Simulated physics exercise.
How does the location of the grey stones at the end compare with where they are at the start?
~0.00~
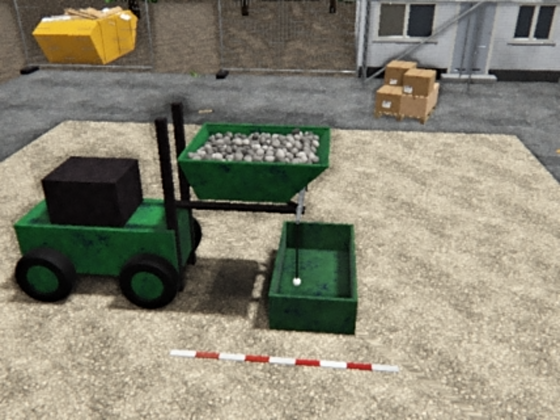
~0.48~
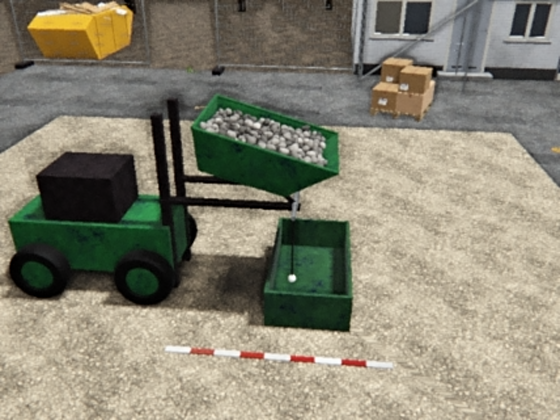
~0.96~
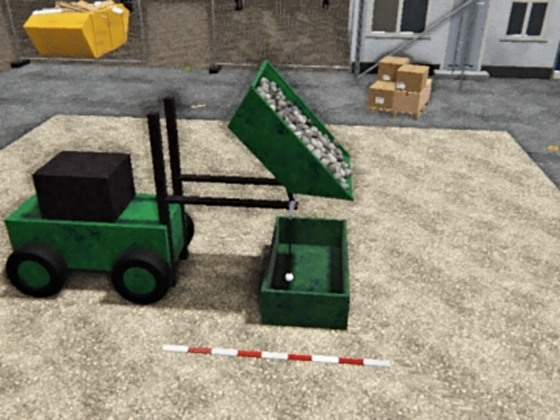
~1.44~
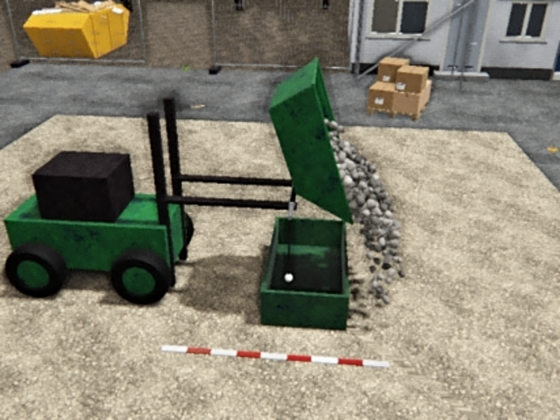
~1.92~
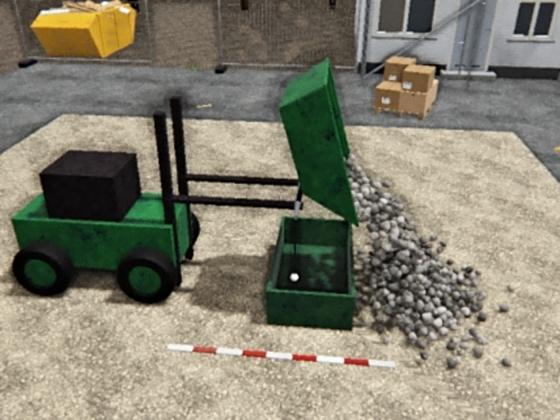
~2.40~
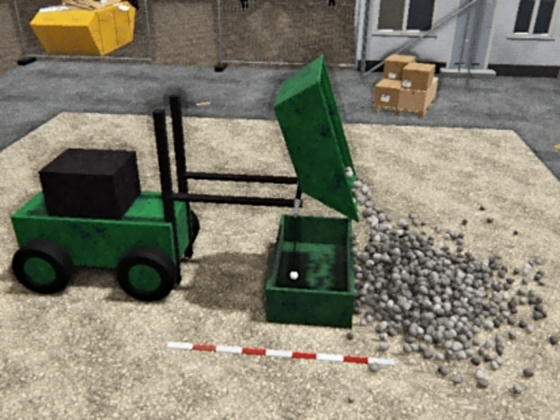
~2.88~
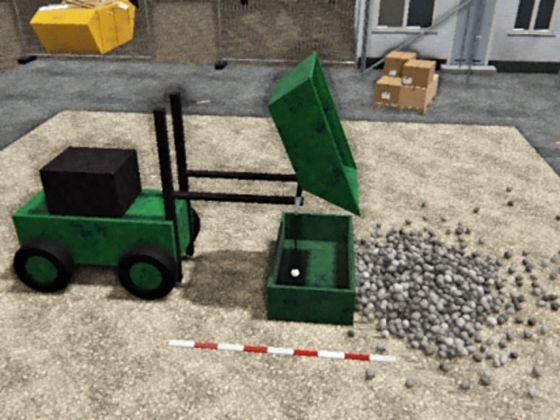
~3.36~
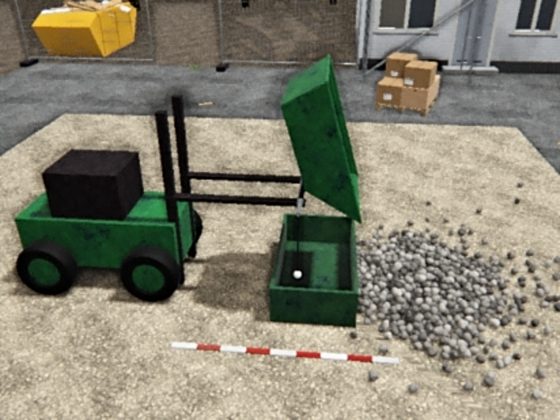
At the start the stones sit in the raised green skip above the bin. At the end they lie lower and farther right, spread in a heap on the ground to the right of the bin.
